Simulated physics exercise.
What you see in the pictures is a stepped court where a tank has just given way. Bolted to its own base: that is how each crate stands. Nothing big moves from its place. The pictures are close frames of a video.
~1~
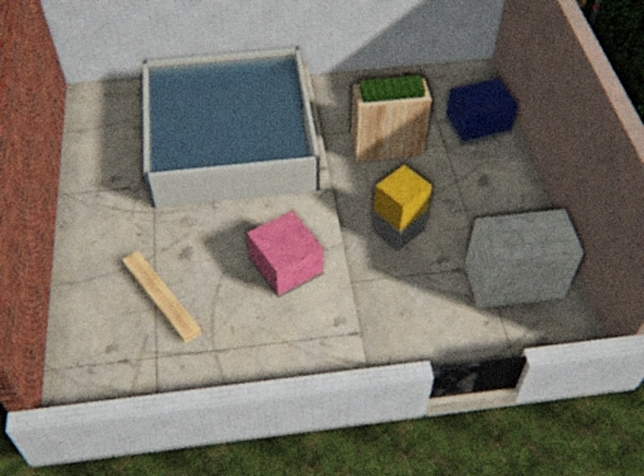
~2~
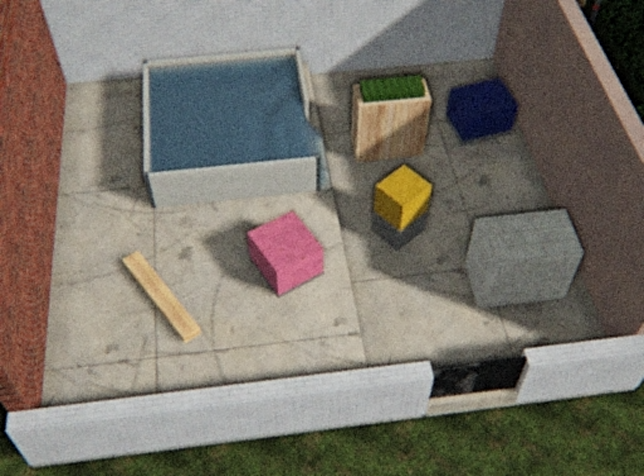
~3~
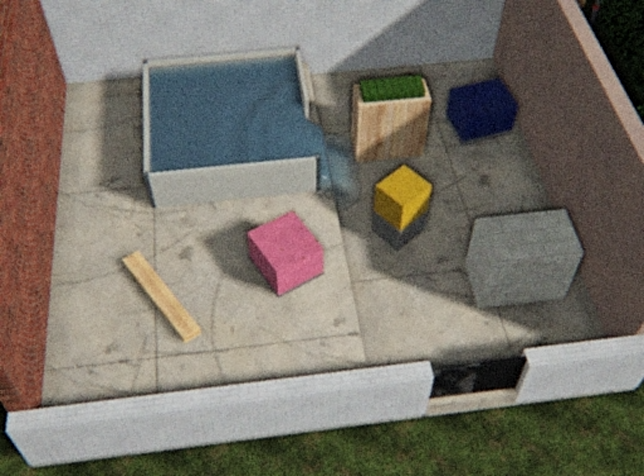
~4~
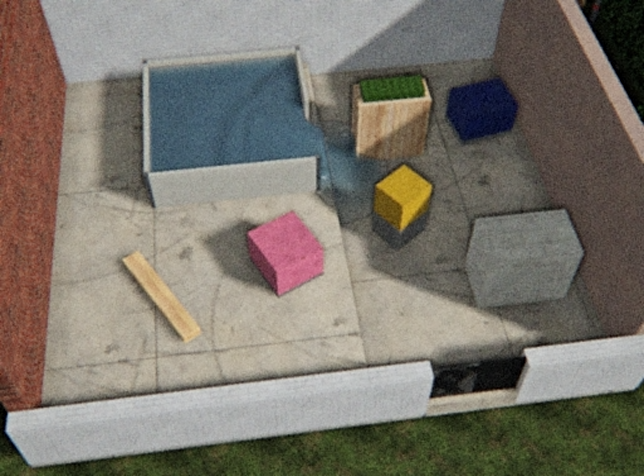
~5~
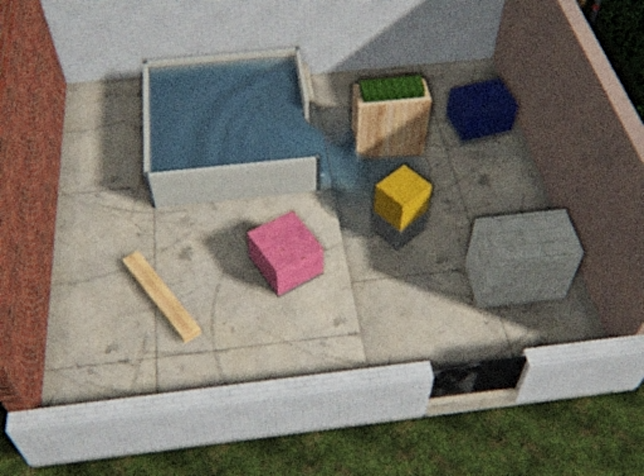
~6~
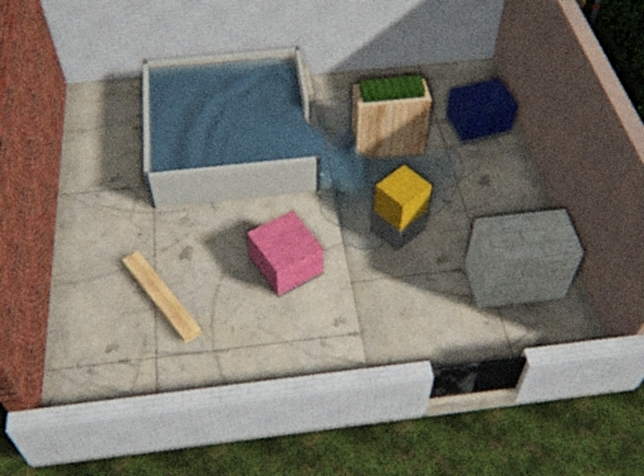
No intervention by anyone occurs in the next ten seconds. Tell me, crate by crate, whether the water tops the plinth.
The blue crate has too short a plinth; the yellow crate has a tall enough plinth; the pink crate has a tall enough plinth.
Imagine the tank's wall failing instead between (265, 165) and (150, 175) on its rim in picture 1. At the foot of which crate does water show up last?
It's the crate marked blue.
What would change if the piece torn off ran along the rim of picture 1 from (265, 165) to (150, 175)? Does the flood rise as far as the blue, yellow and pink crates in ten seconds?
Blue crate takes water, yellow crate escapes it, pink crate takes water.
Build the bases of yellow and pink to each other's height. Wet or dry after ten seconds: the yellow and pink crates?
In that case the yellow crate is swamped, and the pink crate is unaffected.
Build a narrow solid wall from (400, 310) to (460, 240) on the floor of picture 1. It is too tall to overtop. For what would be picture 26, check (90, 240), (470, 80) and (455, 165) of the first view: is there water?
Outcome by spot, in order - unwatered, watered, watered.
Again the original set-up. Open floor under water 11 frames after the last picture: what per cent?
That works out to some 30 in a hundred.
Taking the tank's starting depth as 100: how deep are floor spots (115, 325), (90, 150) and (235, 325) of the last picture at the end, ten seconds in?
At the three places, in the order asked: Around 0, 0 and 0 per cent.
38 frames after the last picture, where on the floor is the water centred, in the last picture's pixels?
Somewhere around (366, 182) in the last view.
A moment on, water covers 25 % of the floor; the blue crate water round its plinth, the yellow crate water round its plinth, the pink crate not reached.
Next, water covers 30 % of the floor; the blue crate water round its plinth, the yellow crate water round its plinth, the pink crate not reached.
Then, water covers 45 % of the floor; the blue crate water round its plinth, the yellow crate water round its plinth, the pink crate not reached.
Later, water covers 50 % of the floor; the blue crate water round its plinth, the yellow crate water round its plinth, the pink crate not reached.
In the end, water covers 50 % of the floor; the blue crate was topped, the yellow crate stayed above the water, the pink crate stayed above the water.
